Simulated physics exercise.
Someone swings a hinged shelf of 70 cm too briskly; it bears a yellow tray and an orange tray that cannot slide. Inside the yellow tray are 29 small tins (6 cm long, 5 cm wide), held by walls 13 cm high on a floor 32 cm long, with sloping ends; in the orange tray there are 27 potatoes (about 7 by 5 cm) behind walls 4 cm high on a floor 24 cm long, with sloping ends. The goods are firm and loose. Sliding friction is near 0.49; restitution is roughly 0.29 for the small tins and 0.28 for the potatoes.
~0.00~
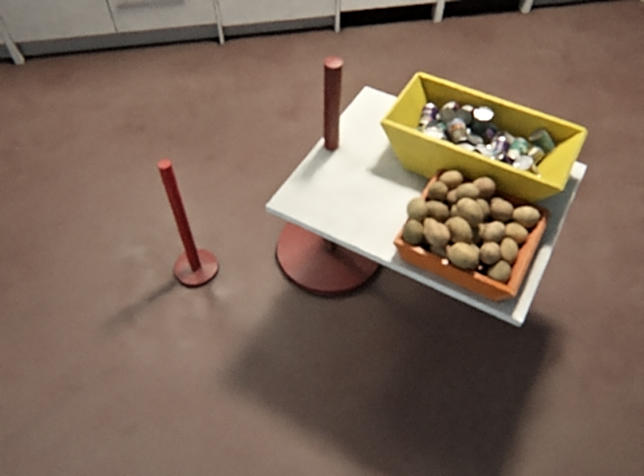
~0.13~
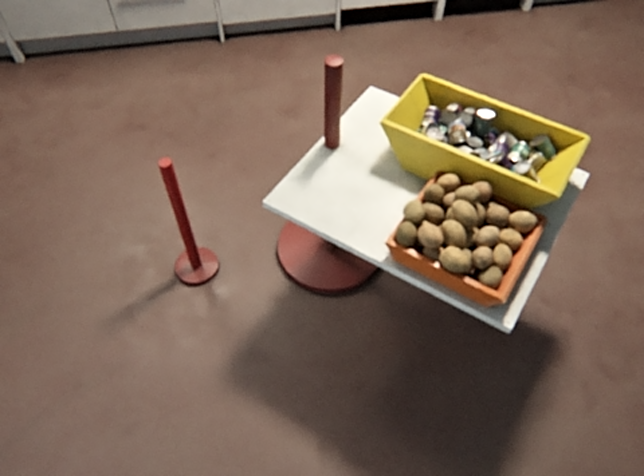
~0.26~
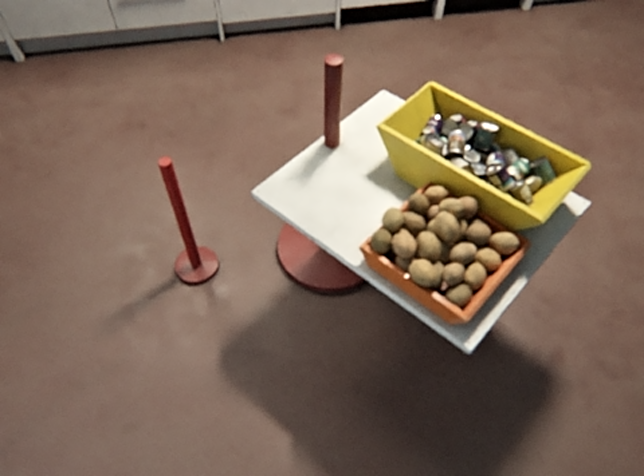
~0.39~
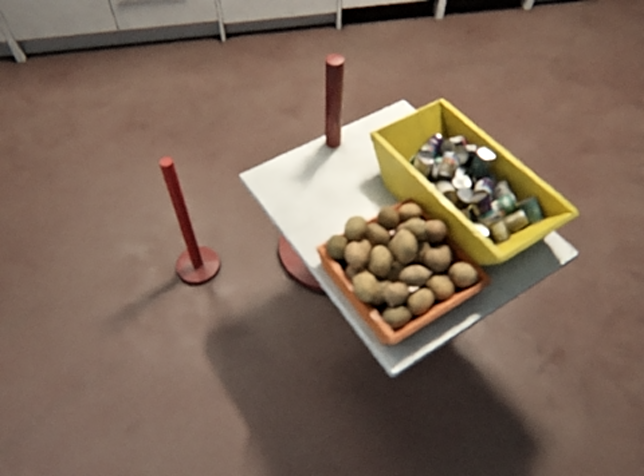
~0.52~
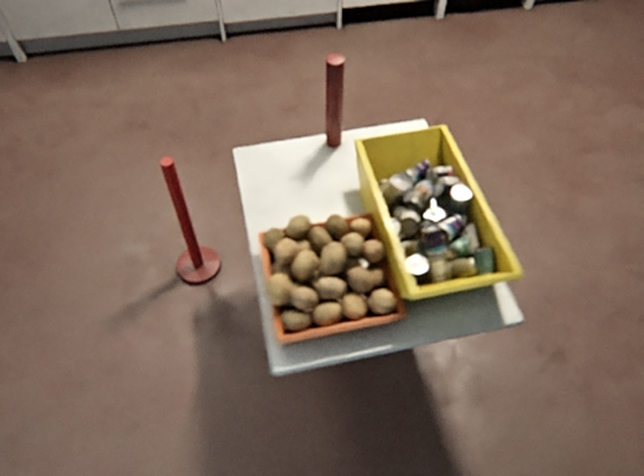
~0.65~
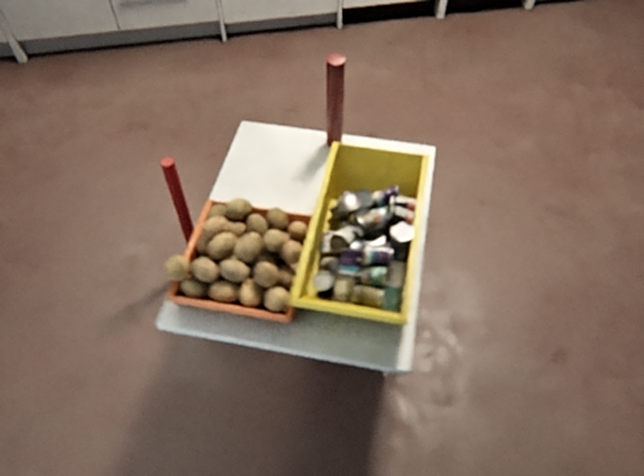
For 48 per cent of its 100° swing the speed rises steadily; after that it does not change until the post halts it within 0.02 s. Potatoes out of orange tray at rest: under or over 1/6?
Over.
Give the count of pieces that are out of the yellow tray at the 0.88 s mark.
At that moment the yellow tray count out stands near 0.
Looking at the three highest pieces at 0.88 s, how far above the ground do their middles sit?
Around 70 centimetres.
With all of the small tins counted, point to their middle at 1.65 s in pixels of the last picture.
Near (277, 241) in pixels.
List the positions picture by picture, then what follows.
In the first frame (places track the rim corner closest to us here), orange tray (512, 291); yellow tray (560, 186); 0° round; all still inside.
The second frame shows orange tray (502, 297); yellow tray (557, 193); 3° round.
The third frame shows orange tray (465, 316); yellow tray (542, 218); 12° round.
The fourth frame shows orange tray (394, 338); yellow tray (502, 256); 27° round.
The fifth frame shows orange tray (281, 338); yellow tray (415, 293); 47° round.
The sixth frame shows orange tray (170, 296); yellow tray (293, 299); 71° round; all still inside.
After 0.80 s, the shelf hits the red post.
After 0.88 s, the yellow tray has all 29 and the orange tray is down by 3 of 27.
After 1.00 s, the yellow tray is down by 1 of 29 and the orange tray is down by 6 of 27.
After 1.22 s, the yellow tray is down by 1 of 29 and the orange tray is down by 7 of 27.
Final count (at 1.65 s), the yellow tray is down by 1 of 29 and the orange tray is down by 7 of 27. Asked share, 7 of 27, 26 per cent.
